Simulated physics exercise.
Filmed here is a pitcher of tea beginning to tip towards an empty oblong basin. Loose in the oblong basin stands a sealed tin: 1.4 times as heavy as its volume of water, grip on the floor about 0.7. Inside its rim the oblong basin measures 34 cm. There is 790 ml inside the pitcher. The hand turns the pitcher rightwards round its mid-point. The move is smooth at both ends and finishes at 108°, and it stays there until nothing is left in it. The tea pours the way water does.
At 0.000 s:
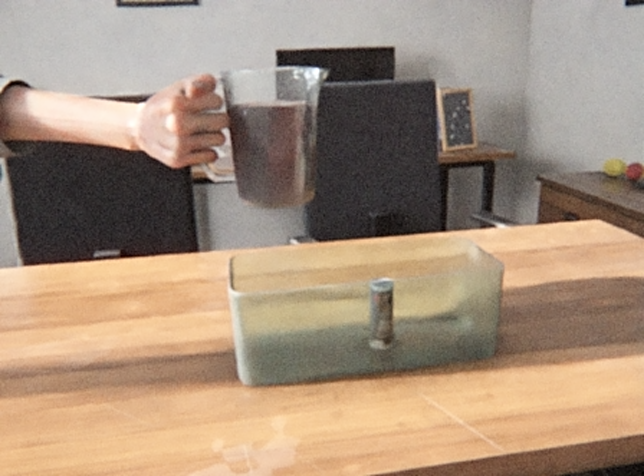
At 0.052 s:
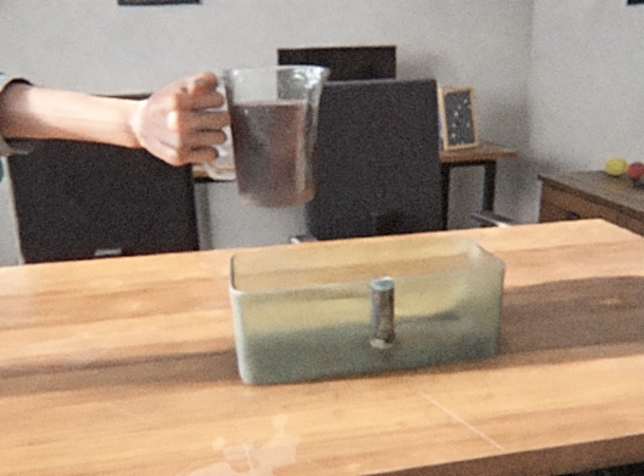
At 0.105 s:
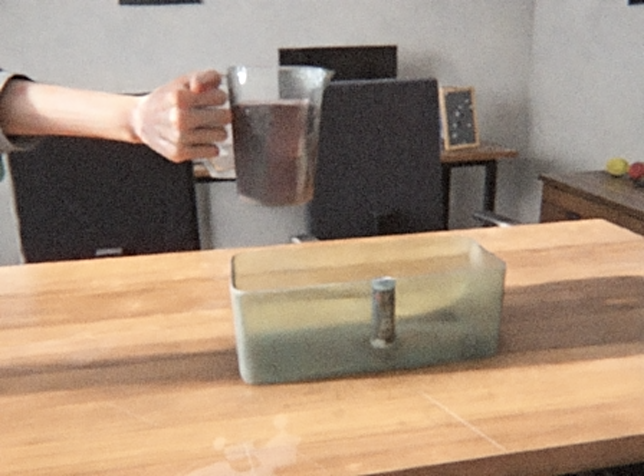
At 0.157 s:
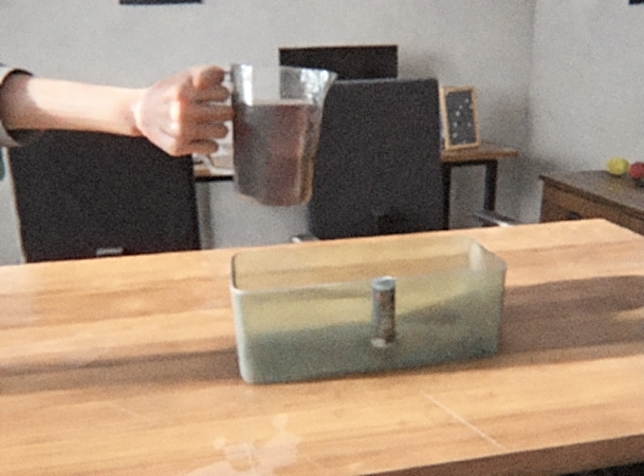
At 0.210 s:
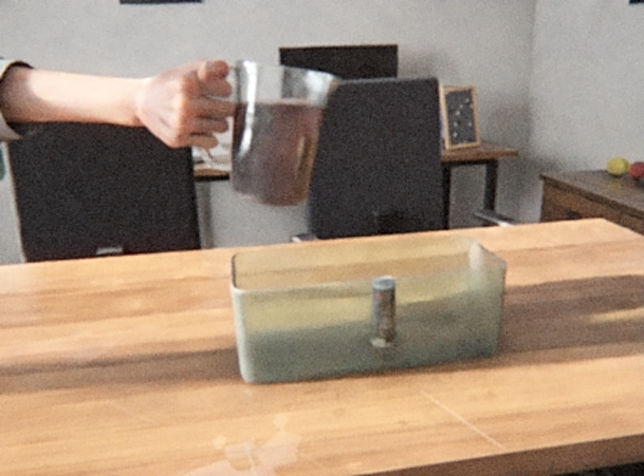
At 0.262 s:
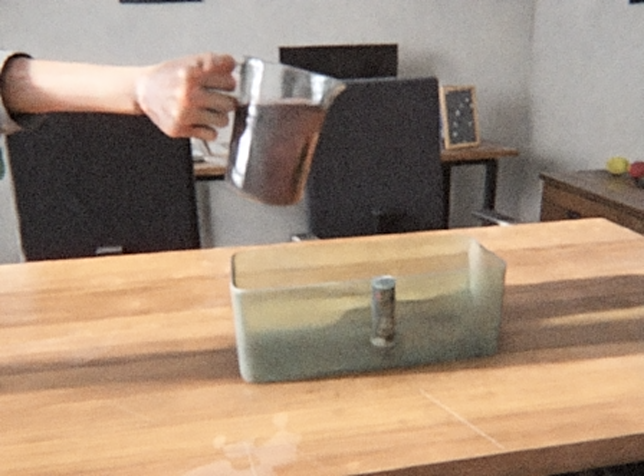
At a wooden table with dark chairs behind it, a hand held a clear pitcher of brown liquid above an oblong basin and slowly tilted it a little to the right.
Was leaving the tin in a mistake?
No, it keeps its footing.
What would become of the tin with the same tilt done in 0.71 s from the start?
Result: Tin still standing.
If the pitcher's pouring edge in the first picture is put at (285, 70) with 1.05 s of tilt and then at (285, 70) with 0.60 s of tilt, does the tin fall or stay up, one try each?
First it falls; then it goes over.
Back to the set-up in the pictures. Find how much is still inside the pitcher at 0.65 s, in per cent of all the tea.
Near 88 in a hundred.
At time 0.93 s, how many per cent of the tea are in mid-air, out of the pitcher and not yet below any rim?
Estimate: Around 26 per cent.
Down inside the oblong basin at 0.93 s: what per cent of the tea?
I'd put it at roughly 42 per cent.
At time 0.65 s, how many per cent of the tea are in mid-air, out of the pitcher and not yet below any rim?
Around 12 in a hundred.
By 0.65 s the tilt is 73° and 87 per cent is still to pour; the tin stands where it began.
By 0.93 s the tilt is 105° and 32 per cent is still to pour; the tin stands where it began.
By 1.23 s the tilt is 108° and 2 per cent is still to pour; the tin stands where it began.
By 1.55 s the tilt is 108° and 0 per cent is still to pour; the tin stands where it began.
At rest the tin stands where it began.
